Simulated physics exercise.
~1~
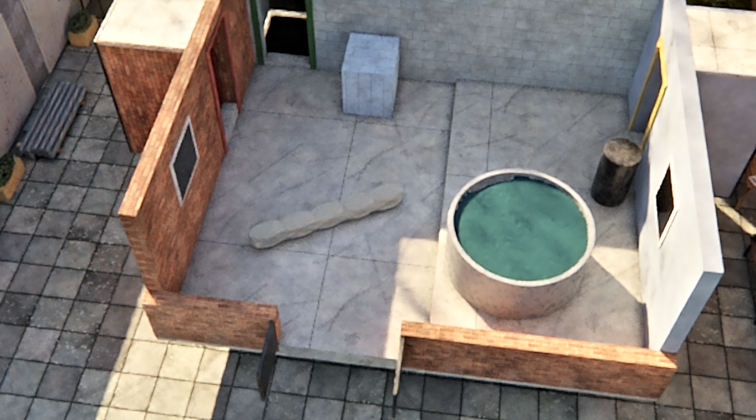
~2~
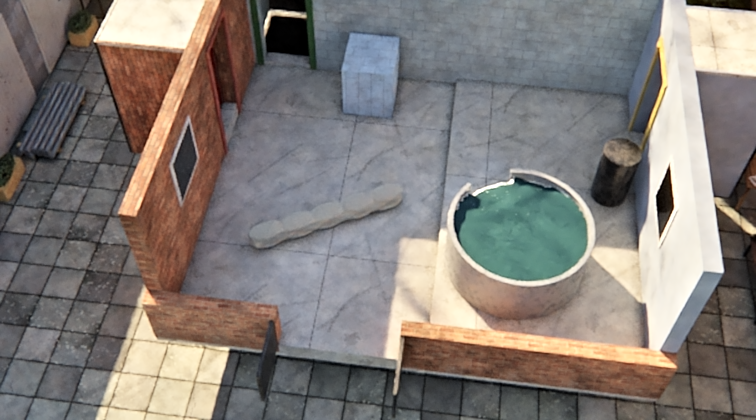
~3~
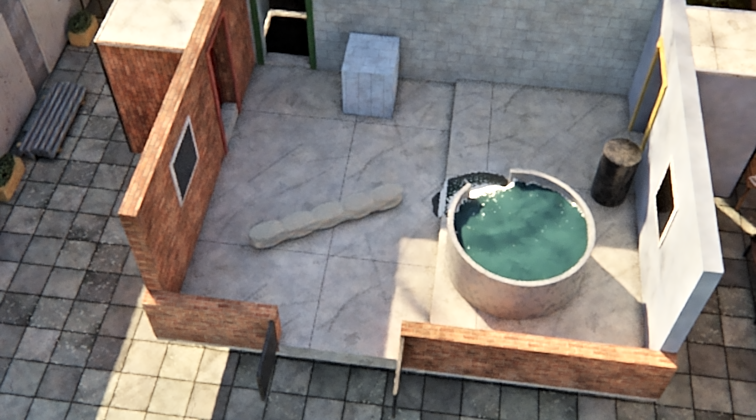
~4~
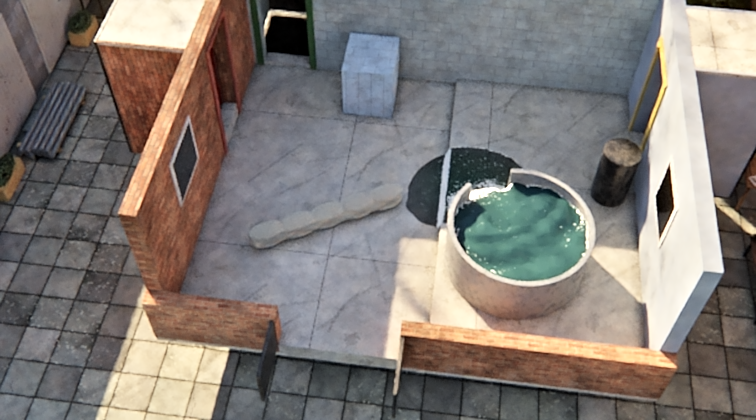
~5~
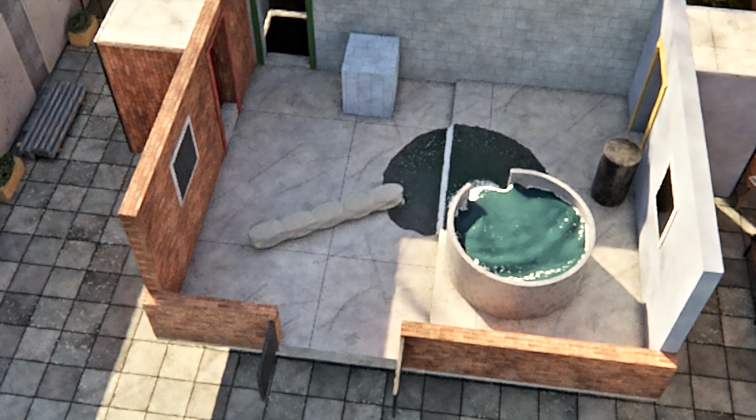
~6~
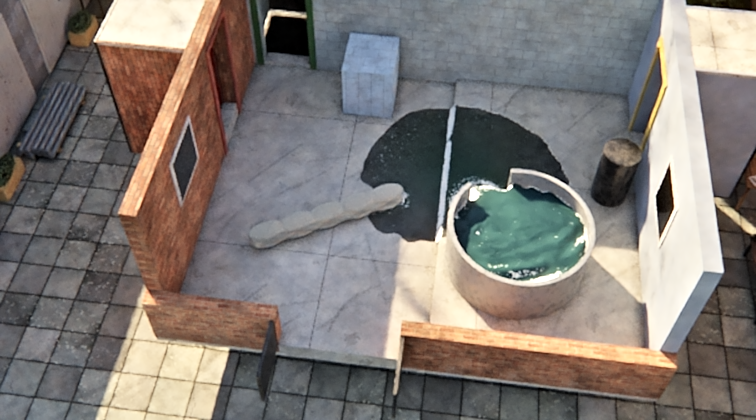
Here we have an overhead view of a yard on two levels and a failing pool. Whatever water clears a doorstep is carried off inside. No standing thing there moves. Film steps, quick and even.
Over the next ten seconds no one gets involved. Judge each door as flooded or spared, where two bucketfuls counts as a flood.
The red door is spared, the yellow door is flooded, the green door is flooded.
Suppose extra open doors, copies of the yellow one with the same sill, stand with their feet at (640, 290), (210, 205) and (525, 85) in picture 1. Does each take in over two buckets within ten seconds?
Reading them off: Comes out lower, comes out higher, comes out higher.
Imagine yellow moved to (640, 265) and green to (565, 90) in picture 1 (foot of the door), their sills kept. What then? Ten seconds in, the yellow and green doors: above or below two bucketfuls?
Note: Yellow door lets in too little; green door lets in too little.
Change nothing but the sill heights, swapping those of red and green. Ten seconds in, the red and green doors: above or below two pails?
Result - red door crosses the line, green door never crosses the line.
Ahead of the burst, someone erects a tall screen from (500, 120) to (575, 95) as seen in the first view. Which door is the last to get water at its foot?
My answer: The one in yellow.
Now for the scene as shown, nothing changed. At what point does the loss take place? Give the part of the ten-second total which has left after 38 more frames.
Close to 50 per cent.
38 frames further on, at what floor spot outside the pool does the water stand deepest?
It should be roughly at (403, 83).
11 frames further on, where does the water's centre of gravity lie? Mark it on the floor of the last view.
The water's centre sits above (467, 200).
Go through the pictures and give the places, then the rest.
Still water in the pool at (521, 227), in the first picture.
The front is at a hidden place, out from the gap on the pool's far side, in the second picture.
Water pours out on the pool's far side and has run to (446, 183), in the third picture.
The front is at (450, 152), out from the gap on the pool's far side, in the fourth picture.
Water pours out on the pool's far side and has run to (431, 135), in the fifth picture.
Water pours out on the pool's far side and has run to (424, 113), in the sixth picture.
A moment on, water covers 35 % of the floor; the red door not reached, the yellow door not reached, the green door not reached.
Next, water covers 45 % of the floor; the red door wet at the sill, nothing in, the yellow door not reached, the green door wet at the sill, nothing in.
Then, water covers 50 % of the floor; the red door wet at the sill, nothing in, the yellow door under two buckets in, the green door over two buckets in.
Later, water covers 70 % of the floor; the red door wet at the sill, nothing in, the yellow door over two buckets in, the green door far over two buckets in.
In the end, water covers 90 % of the floor; the red door wet at the sill, nothing in, the yellow door over two buckets in, the green door far over two buckets in.
